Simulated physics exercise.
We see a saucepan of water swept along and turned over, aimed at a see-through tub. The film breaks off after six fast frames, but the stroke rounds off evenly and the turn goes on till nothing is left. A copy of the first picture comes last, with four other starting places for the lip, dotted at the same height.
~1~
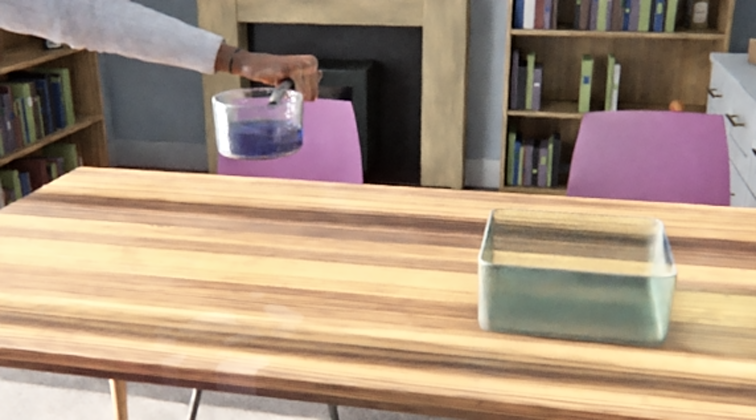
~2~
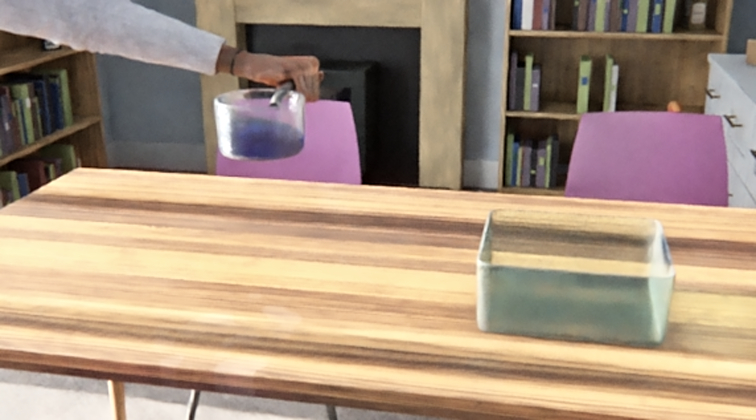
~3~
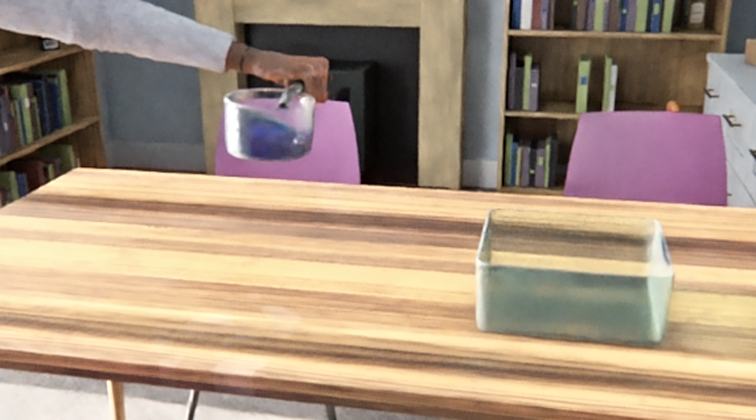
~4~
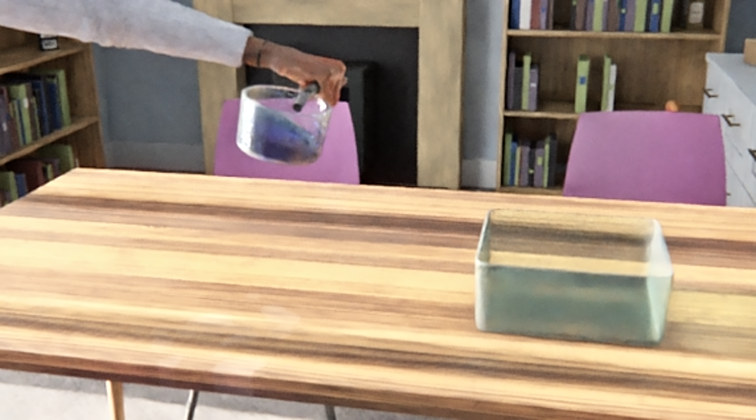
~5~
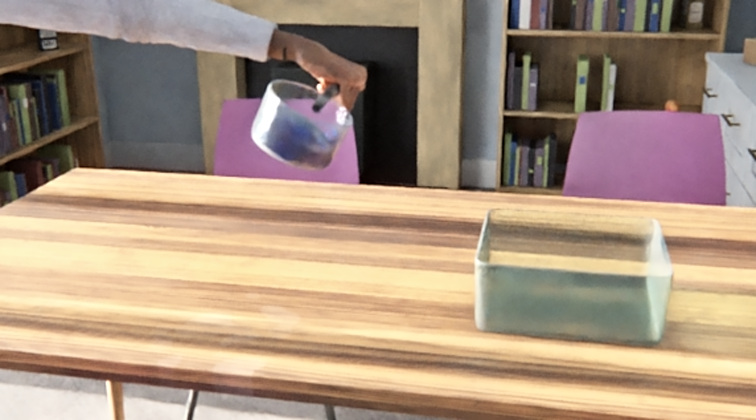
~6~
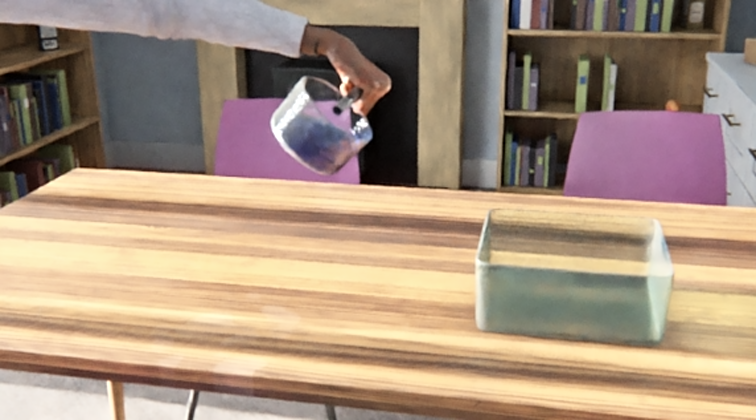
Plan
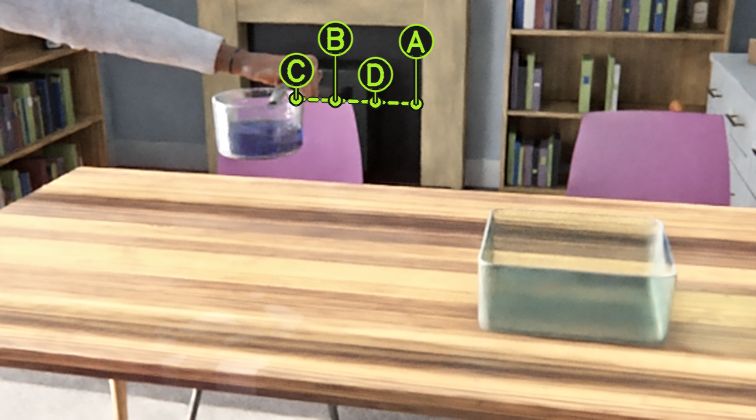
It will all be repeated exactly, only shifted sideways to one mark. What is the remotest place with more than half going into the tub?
It is B.
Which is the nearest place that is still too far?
It is C.
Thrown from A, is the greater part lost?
No, not at all.
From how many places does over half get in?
Three.
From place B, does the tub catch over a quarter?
Yes.
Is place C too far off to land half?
Yes.
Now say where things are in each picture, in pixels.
Upright, lip at (299, 99); tub from (479, 327) to (666, 344); nothing has left yet.
Upright, lip at (301, 100); nothing has left yet.
Tipped about 4°, lip at (311, 103); nothing has left yet.
Tipped about 13°, lip at (329, 111); nothing has left yet.
Tipped about 26°, lip at (350, 123); nothing has left yet.
Tipped about 42°, lip at (370, 137); nothing has left yet.
On the marked copy, A at (416, 103); B at (335, 100); C at (296, 98); D at (375, 102).
For place A, about 86 % lands in the tub, 10 % falls short and 4 % goes beside or beyond.
For place B, about 64 % lands in the tub, 25 % falls short and 11 % goes beside or beyond.
For place C, about 28 % lands in the tub, 67 % falls short and 5 % goes beside or beyond.
For place D, about 80 % lands in the tub, 7 % falls short and 14 % goes beside or beyond.
